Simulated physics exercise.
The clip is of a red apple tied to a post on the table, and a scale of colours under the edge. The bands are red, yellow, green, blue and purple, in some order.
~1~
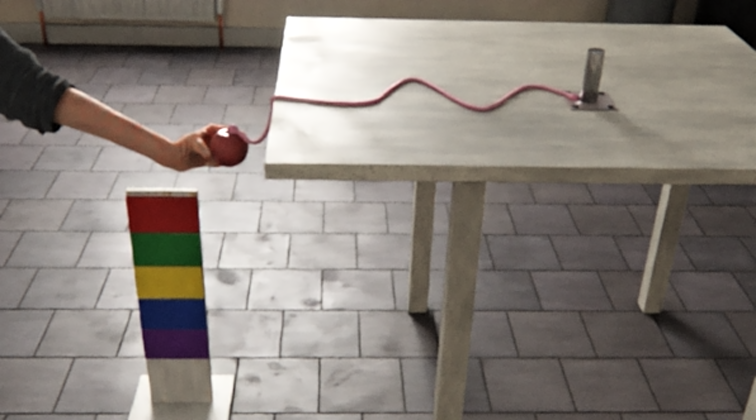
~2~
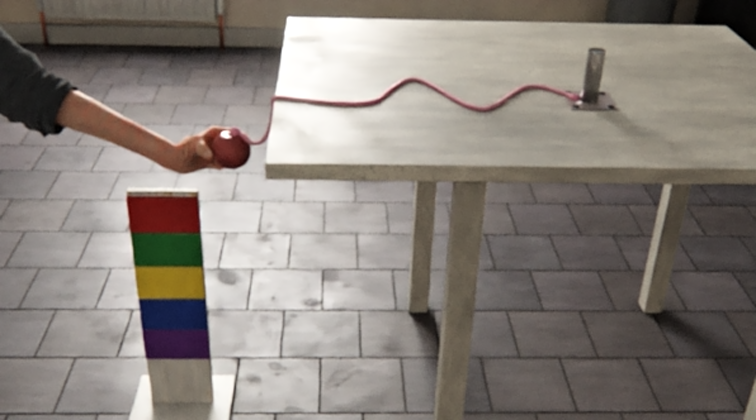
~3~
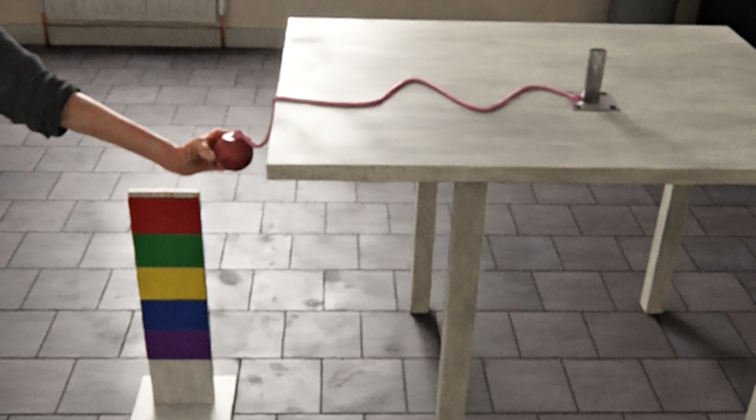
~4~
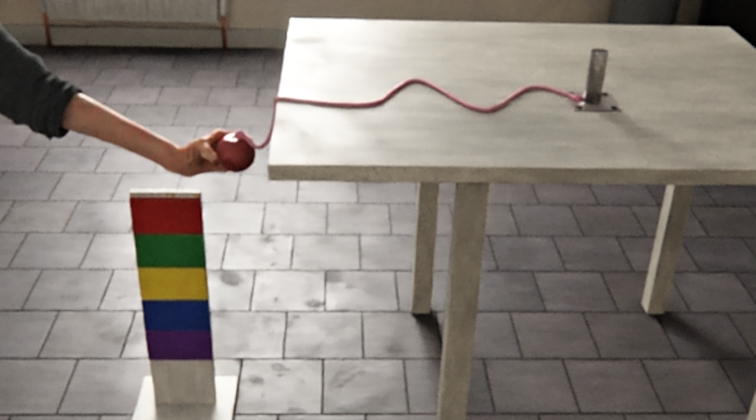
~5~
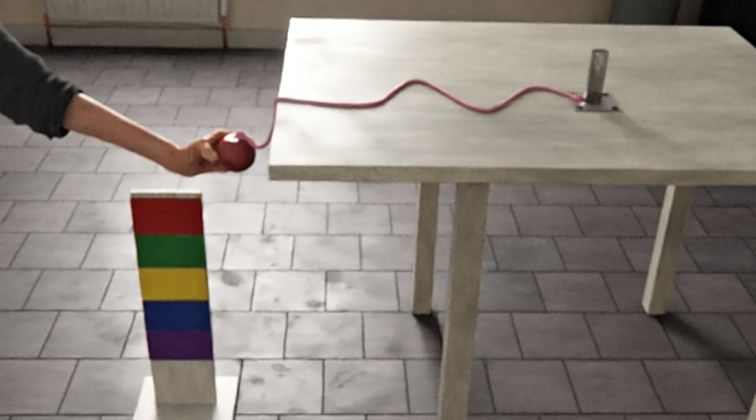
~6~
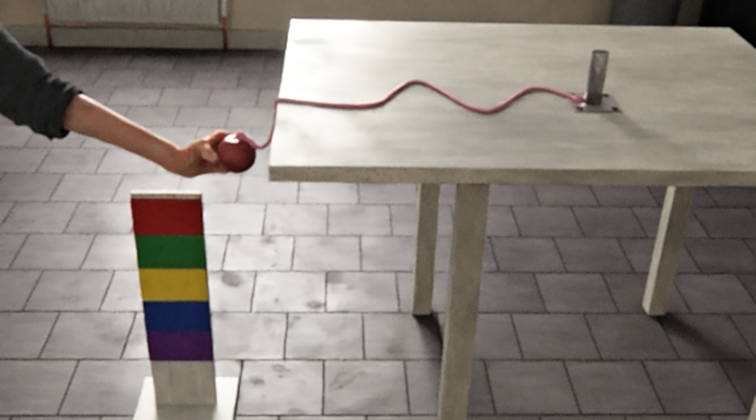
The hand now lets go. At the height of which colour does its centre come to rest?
The yellow one.
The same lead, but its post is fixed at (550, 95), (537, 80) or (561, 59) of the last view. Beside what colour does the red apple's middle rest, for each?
Taking them in turn: Blue; blue; yellow.
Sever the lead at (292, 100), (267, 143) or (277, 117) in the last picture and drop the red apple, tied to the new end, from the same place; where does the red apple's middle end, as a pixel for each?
About (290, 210), (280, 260) and (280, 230).
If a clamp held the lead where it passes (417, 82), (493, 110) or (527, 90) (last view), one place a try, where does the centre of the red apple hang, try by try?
About (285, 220), (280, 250) and (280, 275).
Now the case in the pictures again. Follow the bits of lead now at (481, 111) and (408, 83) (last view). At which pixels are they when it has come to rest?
At (436, 99), then (328, 97).
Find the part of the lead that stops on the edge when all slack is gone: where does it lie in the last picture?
It lies at about (385, 100).
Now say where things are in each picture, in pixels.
The first picture shows red apple (229, 148); red (162, 216); green (166, 251); yellow (169, 283); blue (172, 315); purple (175, 345).
The second picture shows red apple (232, 150); lead through (539, 87) (485, 109) (426, 83) (374, 102) (288, 98).
The third picture shows red apple (235, 153).
The fourth picture shows red apple (236, 153); lead through (542, 88) (487, 110) (429, 84) (377, 103) (291, 99).
The fifth picture shows red apple (237, 154).
The sixth picture shows red apple (237, 155); lead through (543, 89) (488, 111) (430, 85) (378, 104) (291, 100).
Early on, apple near (290, 283); level with yellow.
Midway, apple near (270, 289); level with yellow.
Finally, apple near (283, 289); level with yellow. The lead holds its middle at yellow.
